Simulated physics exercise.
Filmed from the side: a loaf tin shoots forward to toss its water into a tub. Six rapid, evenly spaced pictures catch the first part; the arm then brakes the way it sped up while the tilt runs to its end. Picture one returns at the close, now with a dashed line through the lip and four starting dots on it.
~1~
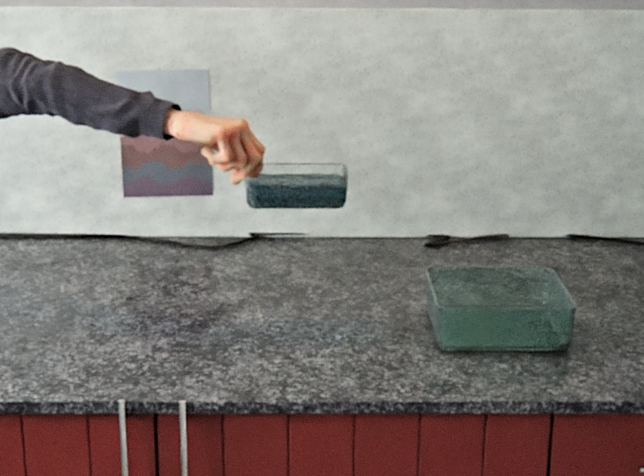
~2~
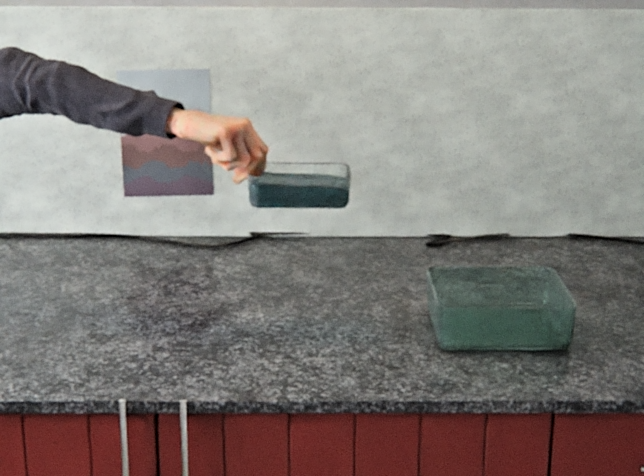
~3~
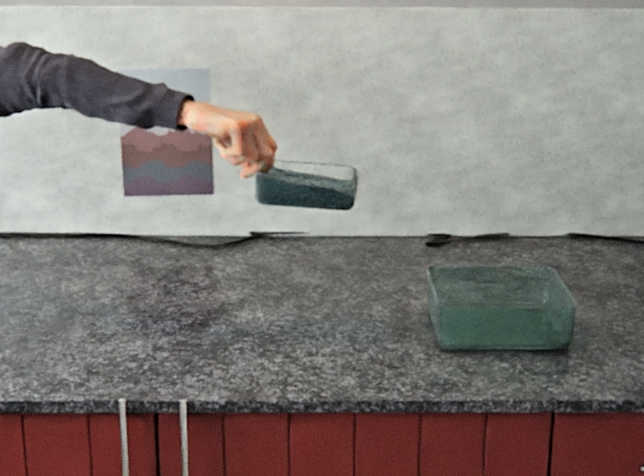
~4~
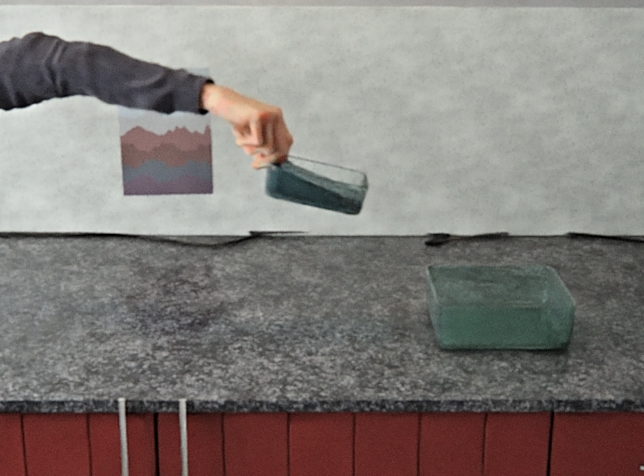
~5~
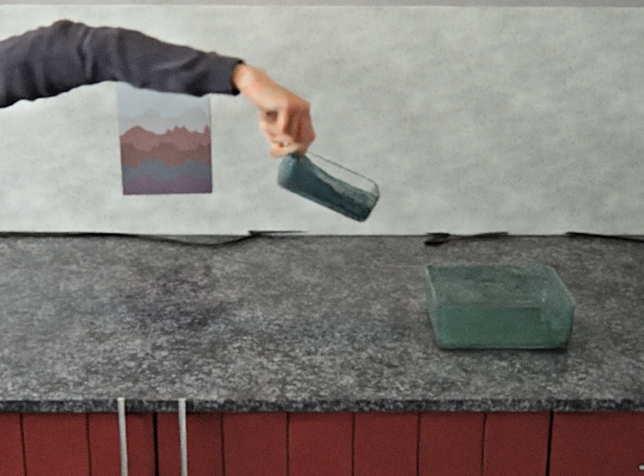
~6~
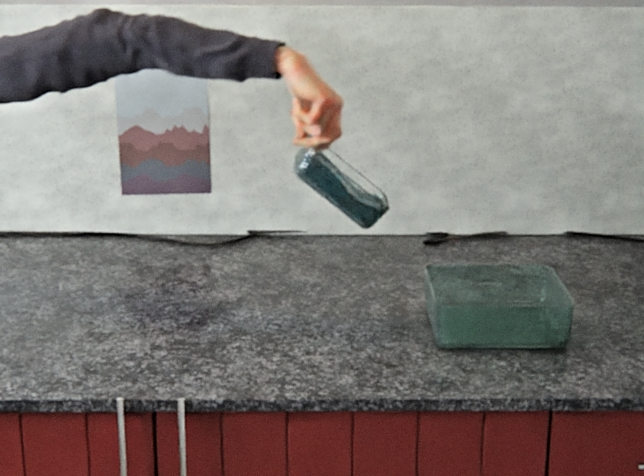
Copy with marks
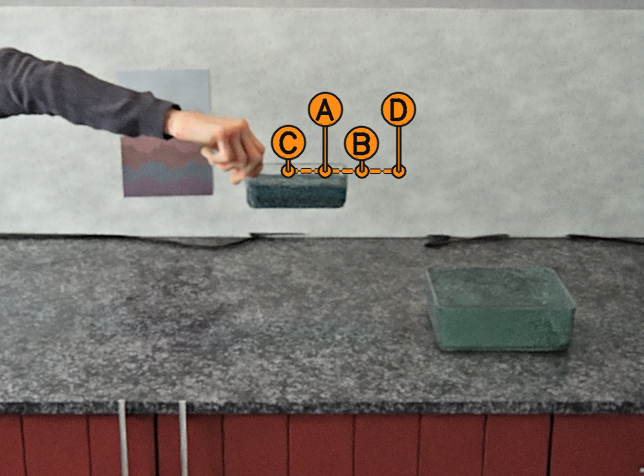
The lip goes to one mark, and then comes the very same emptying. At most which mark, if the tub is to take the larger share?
Spot A just does it.
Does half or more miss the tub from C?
Yes, that goes wrong.
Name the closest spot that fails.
C it is.
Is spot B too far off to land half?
No, that is safe.
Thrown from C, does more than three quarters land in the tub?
No.
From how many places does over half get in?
Three of the four.
On the marked copy, A at (325, 171); B at (361, 171); C at (288, 170); D at (398, 171).
With A, about 64 % lands in the tub, 25 % falls short and 11 % goes beside or beyond.
With B, about 68 % lands in the tub, 12 % falls short and 19 % goes beside or beyond.
With C, about 25 % lands in the tub, 68 % falls short and 7 % goes beside or beyond.
With D, about 92 % lands in the tub, 5 % falls short and 3 % goes beside or beyond.
